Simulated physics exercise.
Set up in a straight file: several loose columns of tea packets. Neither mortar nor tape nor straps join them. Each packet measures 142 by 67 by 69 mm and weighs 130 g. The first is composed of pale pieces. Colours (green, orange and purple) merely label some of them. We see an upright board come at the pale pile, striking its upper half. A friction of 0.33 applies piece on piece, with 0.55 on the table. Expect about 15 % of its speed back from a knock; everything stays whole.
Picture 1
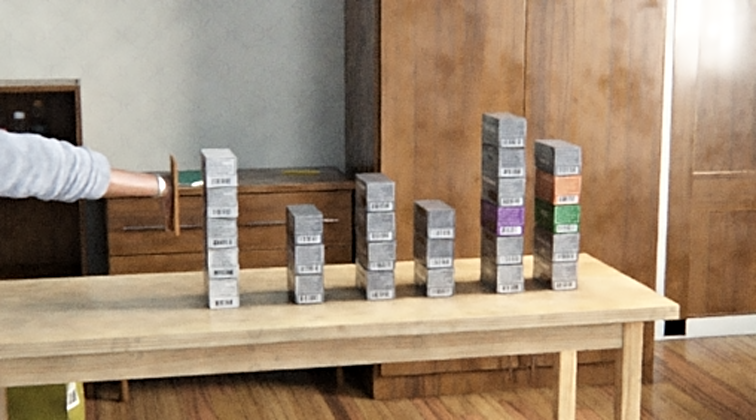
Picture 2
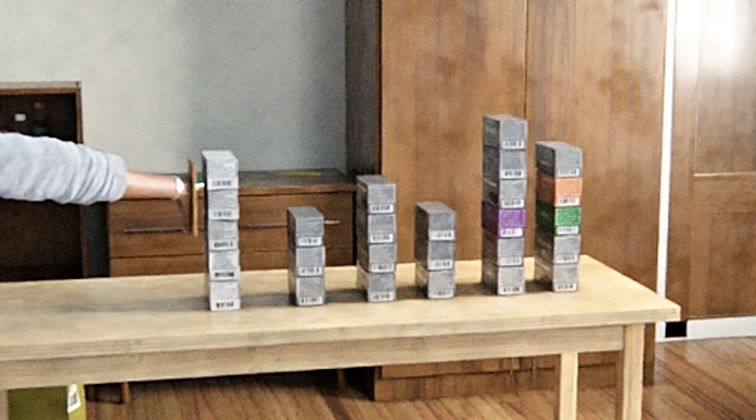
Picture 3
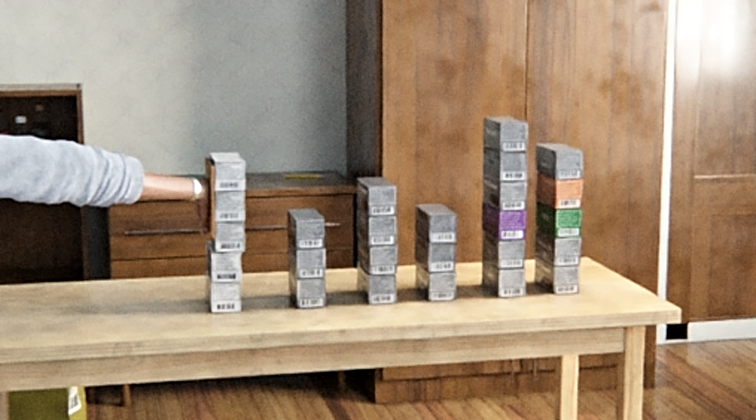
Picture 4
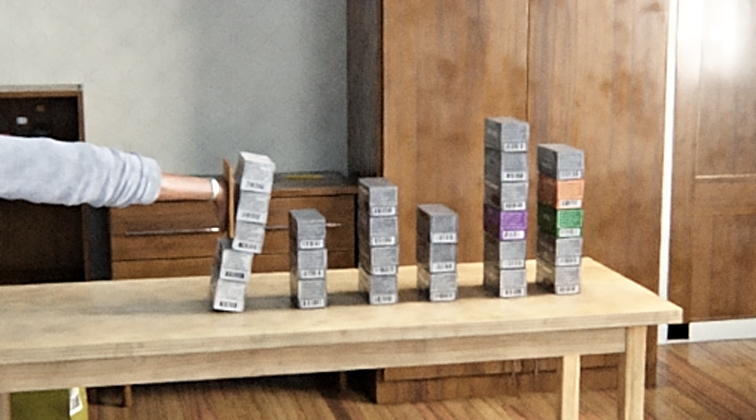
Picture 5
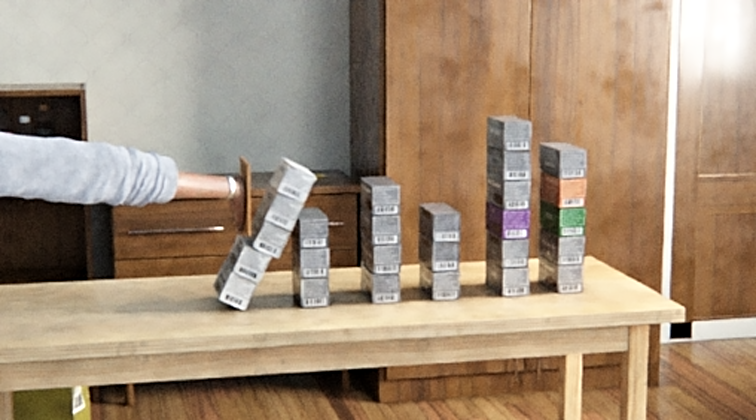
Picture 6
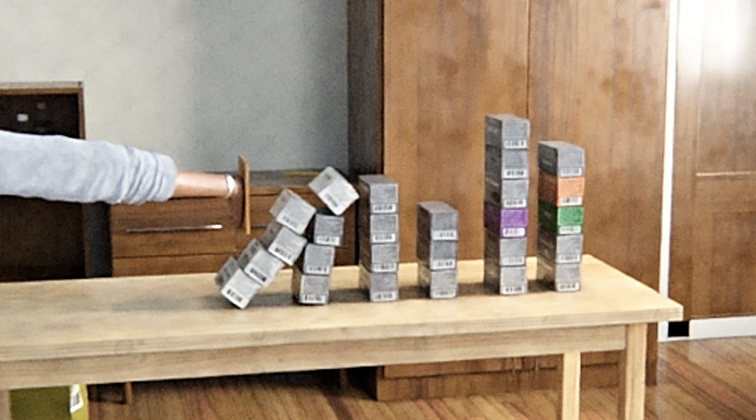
On a wooden table, a hand pushes a board into a pale stack, toppling it rightward.
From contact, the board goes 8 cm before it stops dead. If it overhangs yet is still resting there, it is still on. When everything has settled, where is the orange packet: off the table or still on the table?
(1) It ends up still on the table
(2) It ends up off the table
Option 2: It ends up off the table.
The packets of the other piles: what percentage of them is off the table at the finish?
20%.
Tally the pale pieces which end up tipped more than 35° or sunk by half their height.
5 pieces.
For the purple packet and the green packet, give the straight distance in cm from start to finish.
Result: Purple at 22 cm, green at 24 cm.
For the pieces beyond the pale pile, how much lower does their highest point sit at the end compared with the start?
About 23 cm.
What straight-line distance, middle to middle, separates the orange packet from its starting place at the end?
I'd say close to 110 cm away from its start.
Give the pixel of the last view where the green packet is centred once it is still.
Look near (630, 268) in the final frame.
Then, 0.48 s past the last view, 5 of the pale pile down; none of the 21 other packets off the table, 10 disturbed; orange packet unmoved.
Then, 1.36 s past the last view, 5 of the pale pile down; none of the 21 other packets off the table, 20 disturbed; orange packet 68° from how it stood, 16 cm lower; green packet on its side.
In the end, 5 of the pale pile down; 4 of the 21 other packets off the table; orange packet upside down; purple packet on its side; green packet on its side. From the last view, middles, purple packet near (586, 243).
